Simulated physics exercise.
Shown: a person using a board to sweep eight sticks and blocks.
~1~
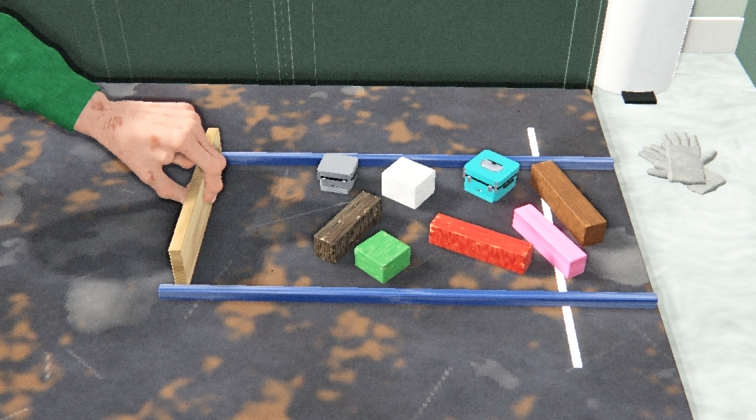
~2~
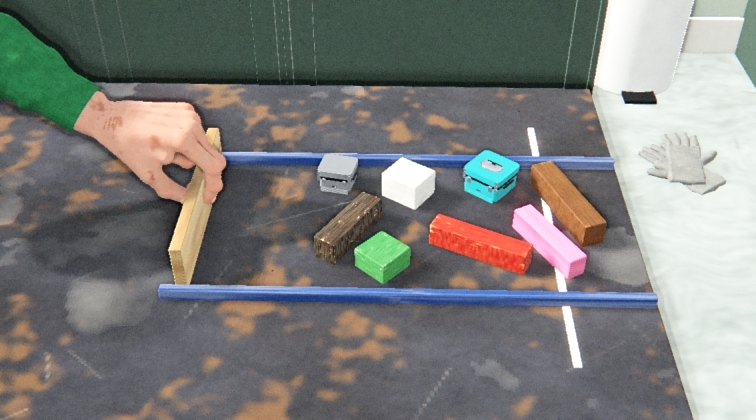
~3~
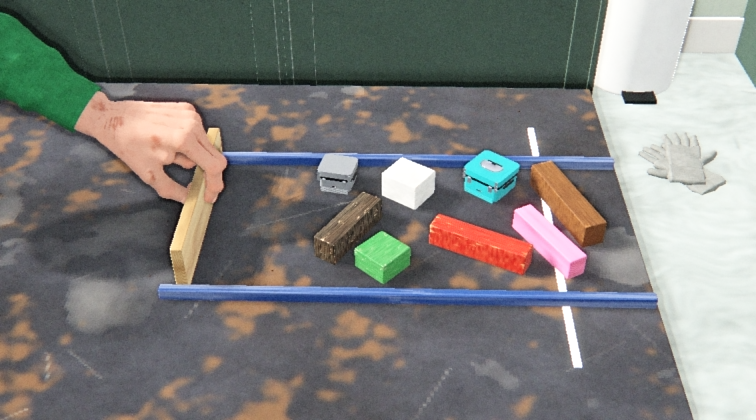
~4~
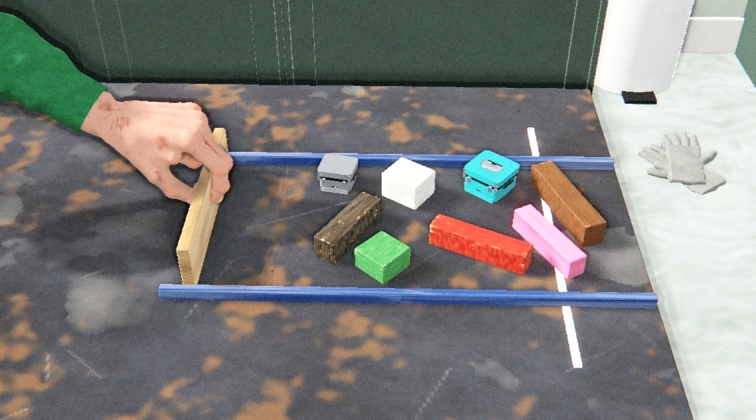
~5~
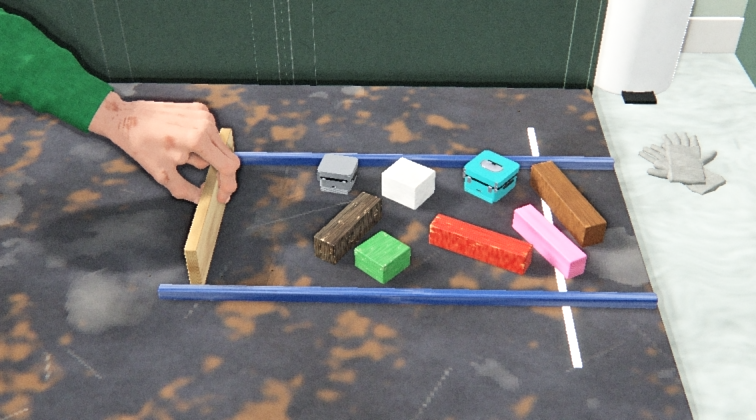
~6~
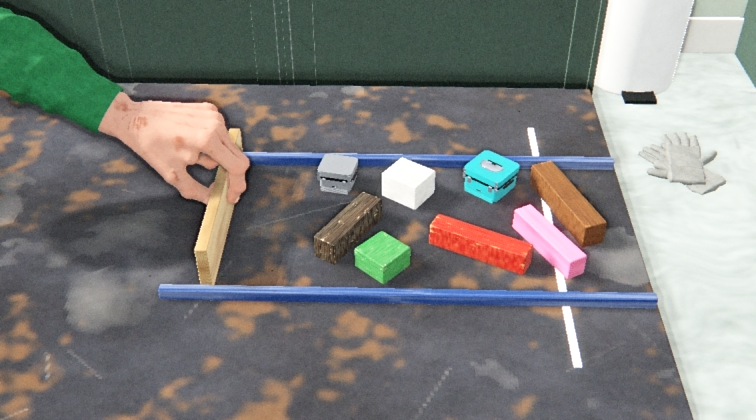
A hand slides a wooden board slightly right while the eight blocks stay still.
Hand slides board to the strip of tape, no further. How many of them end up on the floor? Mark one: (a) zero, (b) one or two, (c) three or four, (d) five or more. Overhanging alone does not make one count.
(b) one or two.
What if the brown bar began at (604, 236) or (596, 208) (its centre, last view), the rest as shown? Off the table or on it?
First place: It remains in place; second place: It comes off.
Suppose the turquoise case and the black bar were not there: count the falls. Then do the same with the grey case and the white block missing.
0 in the first try, 0 in the second.
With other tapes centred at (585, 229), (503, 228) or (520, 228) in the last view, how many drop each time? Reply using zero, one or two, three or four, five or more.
Counts for the three tries are 3 or 4, not one and none.
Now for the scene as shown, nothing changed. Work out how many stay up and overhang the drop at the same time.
The total here is 1.
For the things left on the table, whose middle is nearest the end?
Turquoise case.
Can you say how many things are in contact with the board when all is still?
It ends up touching 3.
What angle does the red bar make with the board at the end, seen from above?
About 15 degrees.
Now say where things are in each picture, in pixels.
Brown bar (566, 202); pink stick (548, 241); turquoise case (491, 177); board (199, 203); tape (551, 228), in the first frame.
Pink stick (548, 241); green block (383, 257), in the second frame.
Turquoise case (491, 177); board (200, 203), in the third frame.
Brown bar (566, 203); black bar (349, 227), in the fourth frame.
Pink stick (548, 241); grey case (338, 174), in the fifth frame.
Brown bar (566, 203); pink stick (548, 241); turquoise case (491, 177); board (222, 203); tape (551, 228), in the sixth frame.
A little later, none off yet; brown bar at rest near (566, 203); pink stick at rest near (548, 241); turquoise case at rest near (491, 177).
When it is over, the number that fall off is one or two; down, brown bar.
